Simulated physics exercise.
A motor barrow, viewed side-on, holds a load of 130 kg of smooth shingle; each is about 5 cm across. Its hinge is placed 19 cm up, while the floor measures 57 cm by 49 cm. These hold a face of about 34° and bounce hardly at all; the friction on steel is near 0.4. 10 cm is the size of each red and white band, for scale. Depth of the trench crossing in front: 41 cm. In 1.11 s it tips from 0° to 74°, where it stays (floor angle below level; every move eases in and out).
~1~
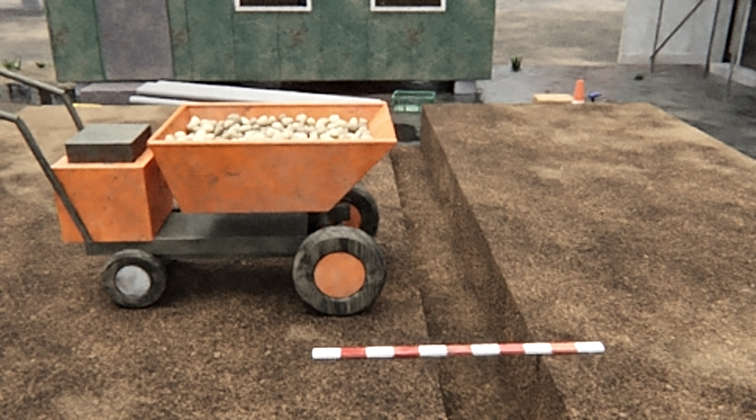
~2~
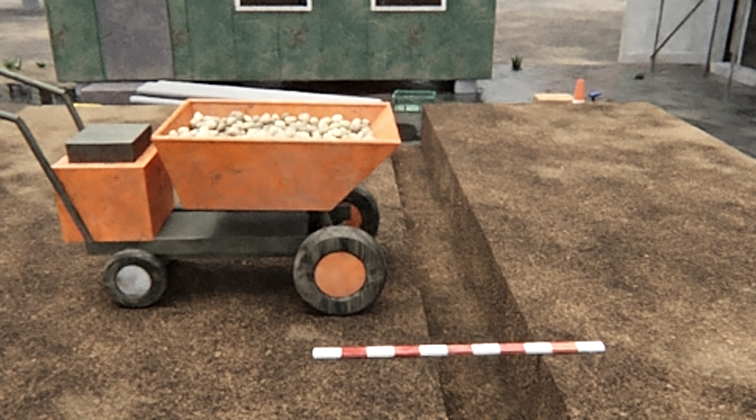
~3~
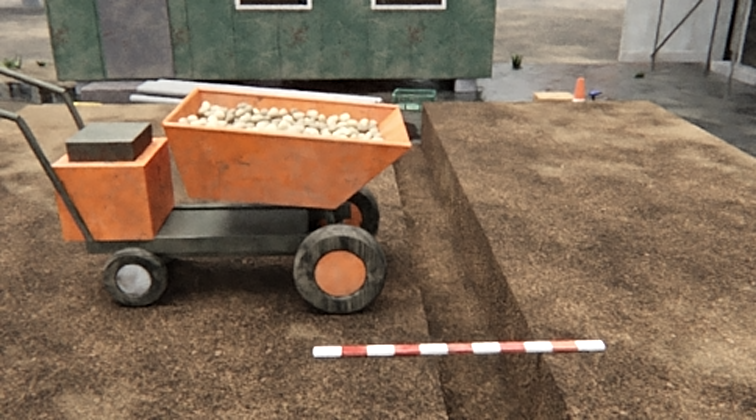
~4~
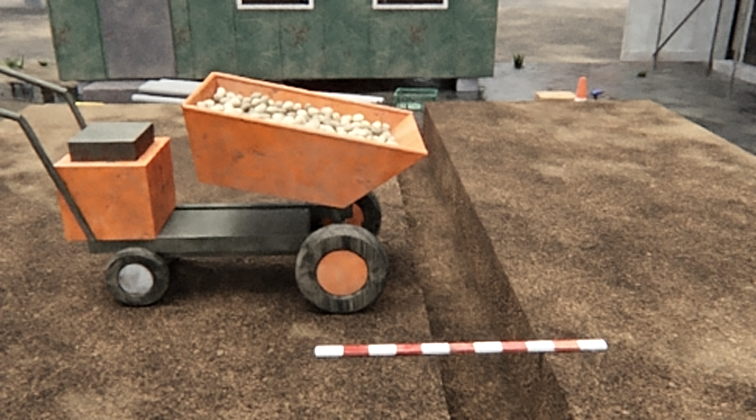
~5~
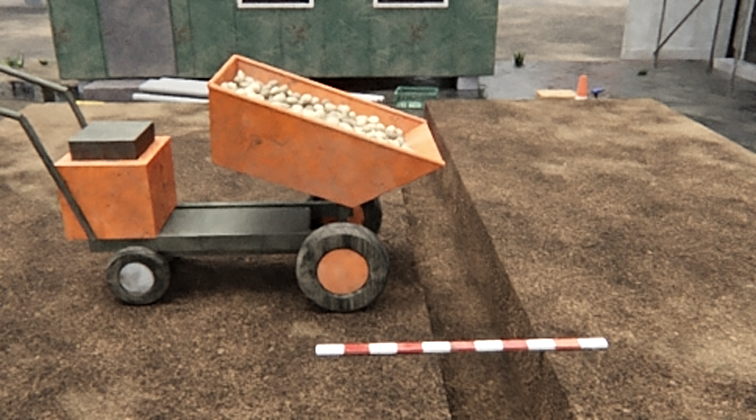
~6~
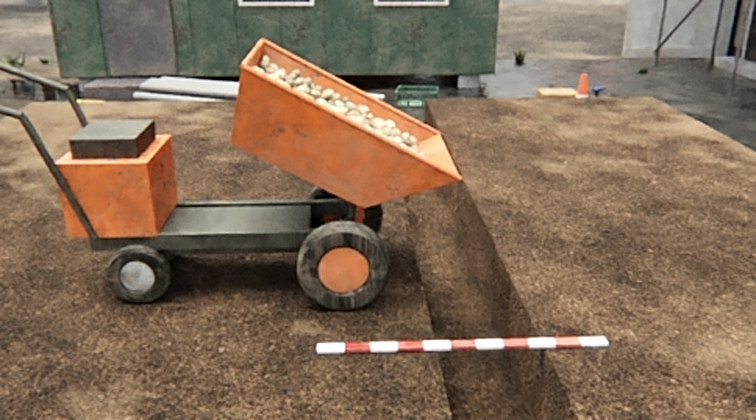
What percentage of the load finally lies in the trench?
About 41 per cent.
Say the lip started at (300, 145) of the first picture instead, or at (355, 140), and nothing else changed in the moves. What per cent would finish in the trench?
100 and 80 %.
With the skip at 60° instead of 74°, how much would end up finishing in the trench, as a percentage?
In that case around 45 percent.
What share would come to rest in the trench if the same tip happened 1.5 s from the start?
Probably about 45 in a hundred.
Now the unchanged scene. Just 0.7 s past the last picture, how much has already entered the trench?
20 per cent, give or take.
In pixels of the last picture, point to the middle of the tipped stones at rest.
Around (535, 267).
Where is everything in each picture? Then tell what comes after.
The skip is at 0°, its lip at (396, 142); the top of the load is at (256, 125), in the first picture.
Lip at (400, 143), floor tilted 2°, highest stones at (243, 122), in the second picture.
The skip is at 6°, its lip at (410, 146); the top of the load is at (224, 114), in the third picture.
Lip at (427, 154), floor tilted 12°, highest stones at (230, 101), in the fourth picture.
Lip at (444, 165), floor tilted 20°, highest stones at (247, 85), in the fifth picture.
Lip at (460, 179), floor tilted 29°, highest stones at (269, 72), in the sixth picture.
Then, 0.4 s after the last picture the floor is at 62°, 100 % in the skip; the foremost stones are at (483, 217).
Then, 0.7 s after the last picture the floor is at 74°, 41 % in the skip, 19 % in the trench, 40 % past the trench; the foremost stones are at (613, 263).
Then, 1.1 s after the last picture the floor is at 74°, 7 % in the skip, 33 % in the trench, 60 % past the trench; the foremost stones are at (756, 276).
Then, 3.0 s after the last picture the floor is at 74°, 0 % in the skip, 41 % in the trench, 59 % past the trench; the foremost stones are past the picture's edge.
